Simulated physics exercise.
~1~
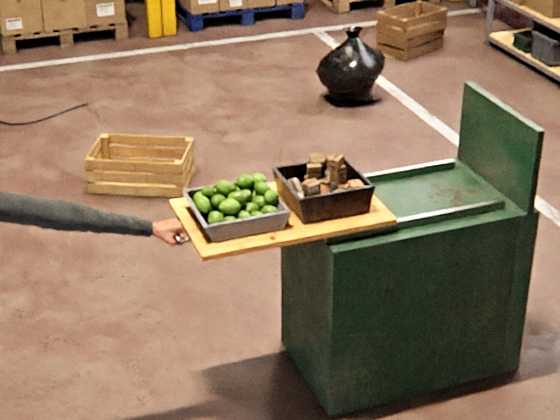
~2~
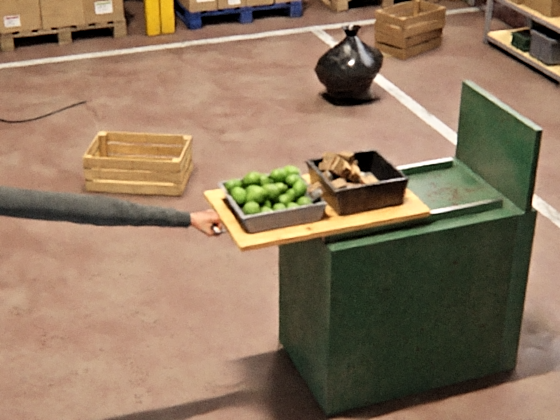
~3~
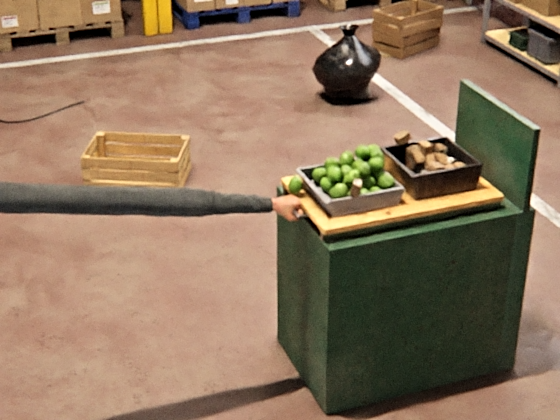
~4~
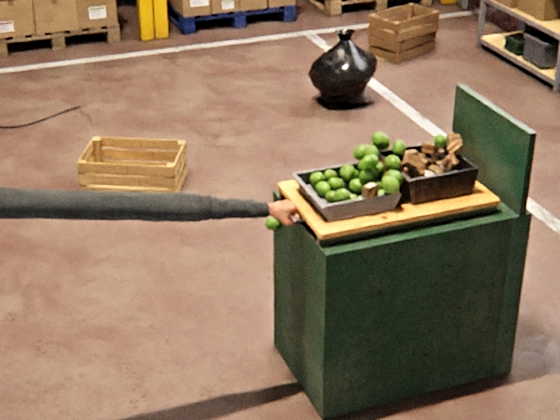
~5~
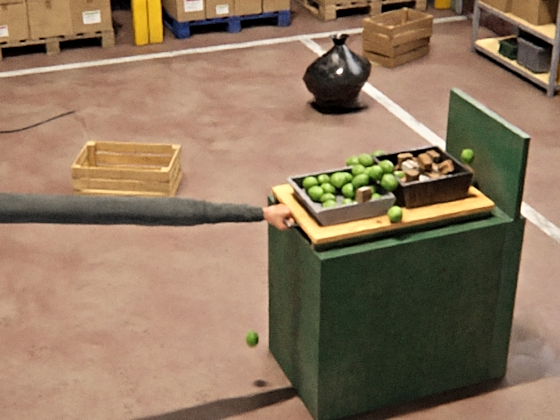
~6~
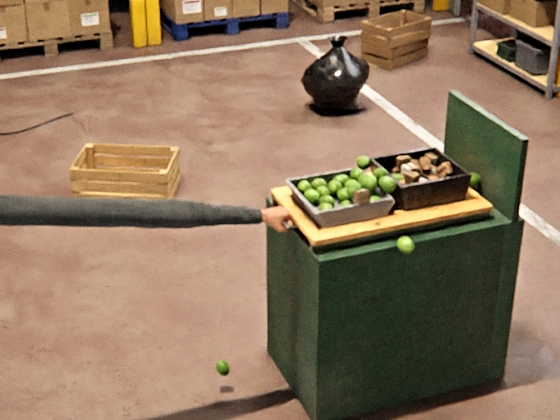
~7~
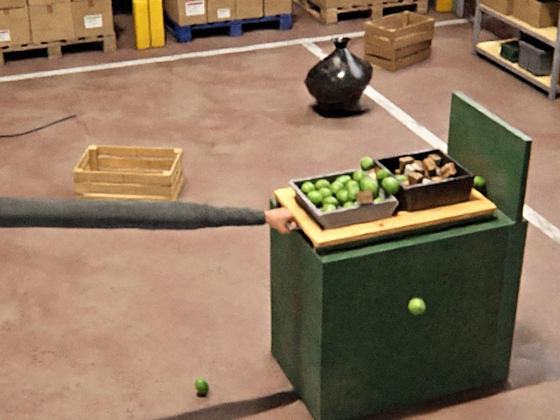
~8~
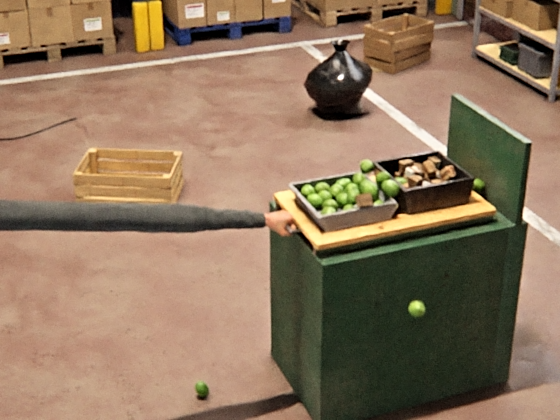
The footage shows a hand pushing a wooden shelf with a grey tub of limes and a black tub of small brown blocks rightward onto a green unit. As it stops, limes jump and spill, some dropping off the unit, while most stay in the grey tub.
